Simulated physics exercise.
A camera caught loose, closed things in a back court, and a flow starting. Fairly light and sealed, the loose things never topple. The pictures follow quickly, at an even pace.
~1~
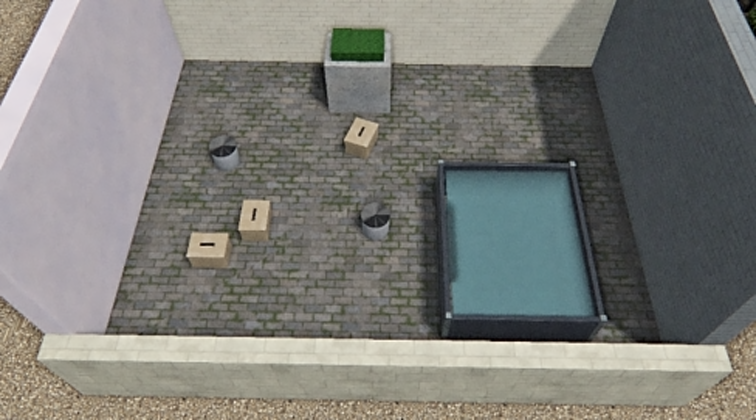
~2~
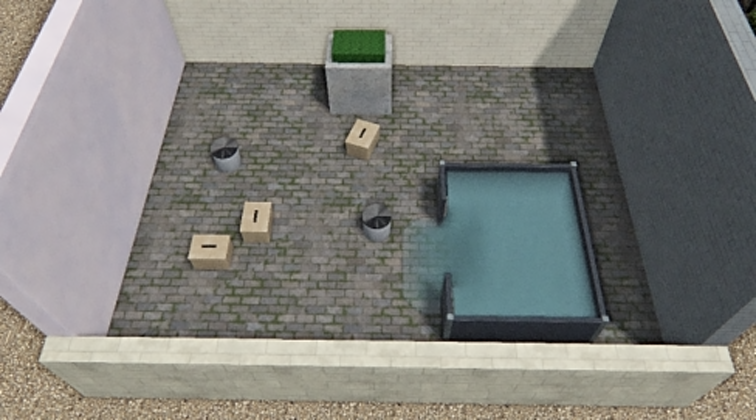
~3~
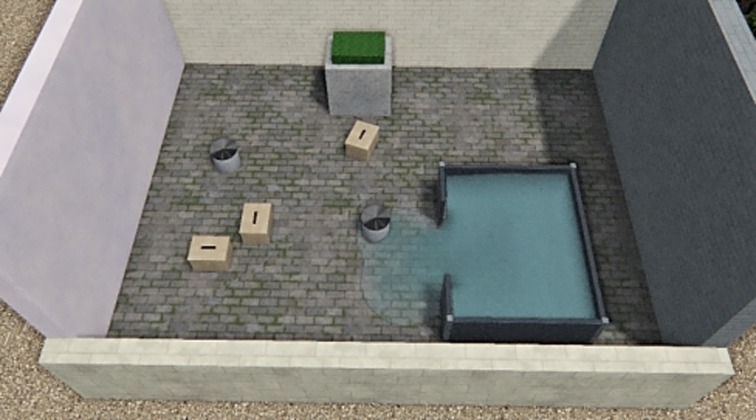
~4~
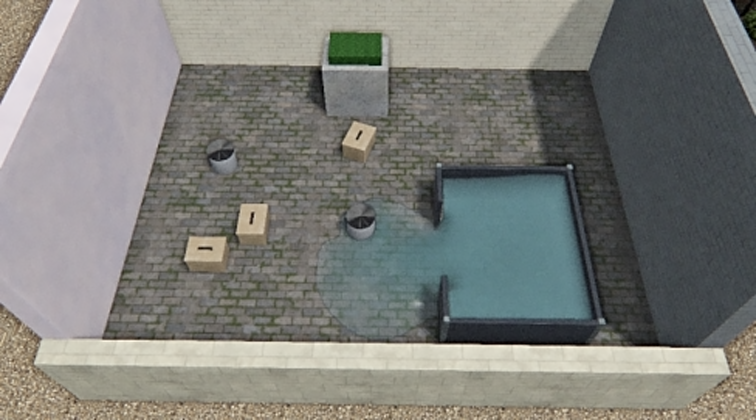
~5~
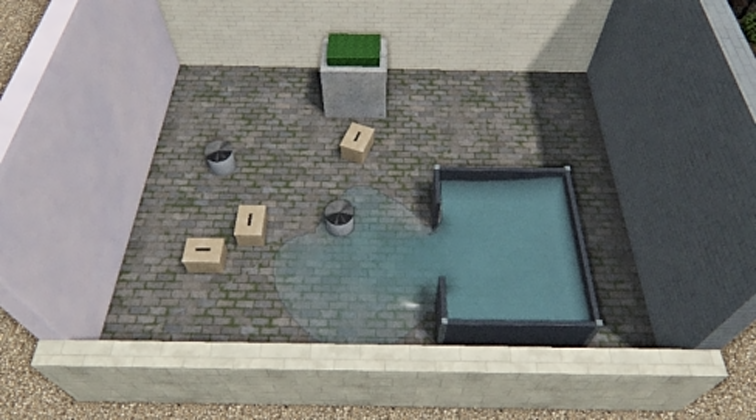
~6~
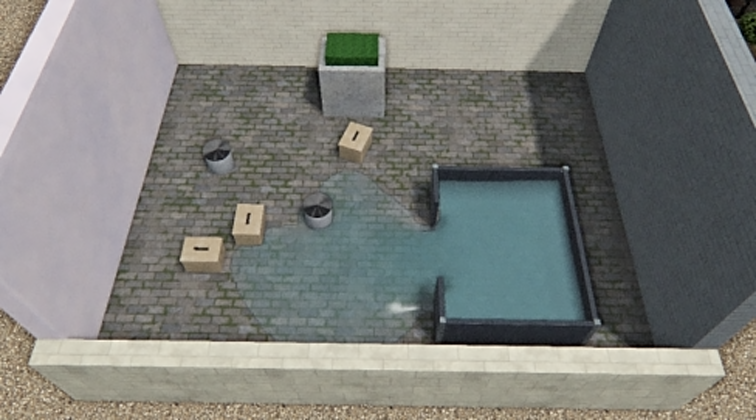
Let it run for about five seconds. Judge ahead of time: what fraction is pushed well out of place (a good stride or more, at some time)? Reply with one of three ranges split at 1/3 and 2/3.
2/3 or more.
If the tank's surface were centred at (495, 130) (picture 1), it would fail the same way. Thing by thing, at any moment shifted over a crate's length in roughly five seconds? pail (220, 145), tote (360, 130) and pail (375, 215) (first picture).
As listed: That far or more, shifted that much, short of that.
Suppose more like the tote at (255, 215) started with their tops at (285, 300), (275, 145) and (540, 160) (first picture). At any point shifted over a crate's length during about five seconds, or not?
In order: Shoved clear, shoved clear, then hardly budges.
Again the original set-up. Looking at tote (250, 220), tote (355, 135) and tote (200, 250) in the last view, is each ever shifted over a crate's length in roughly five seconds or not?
First displaced that much, second under that distance, third displaced that much.
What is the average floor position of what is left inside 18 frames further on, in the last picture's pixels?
The average sits close to (237, 132).
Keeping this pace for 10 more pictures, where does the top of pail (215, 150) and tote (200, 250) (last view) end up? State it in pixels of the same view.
I'd say around (180, 124) for the first and around (132, 251) for the second.
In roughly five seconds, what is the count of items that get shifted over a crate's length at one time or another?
Count: 4.
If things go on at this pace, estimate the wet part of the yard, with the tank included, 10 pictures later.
I'd call it close to 60 per cent.
A moment on, 1 of 5 are well off their spots; 0 afloat.
Next, 4 of 5 are well off their spots; 2 afloat.
Later, 3 of 5 are well off their spots; 4 afloat.
In the end, 4 of 5 are well off their spots, and 4 have been at some point; 3 afloat.
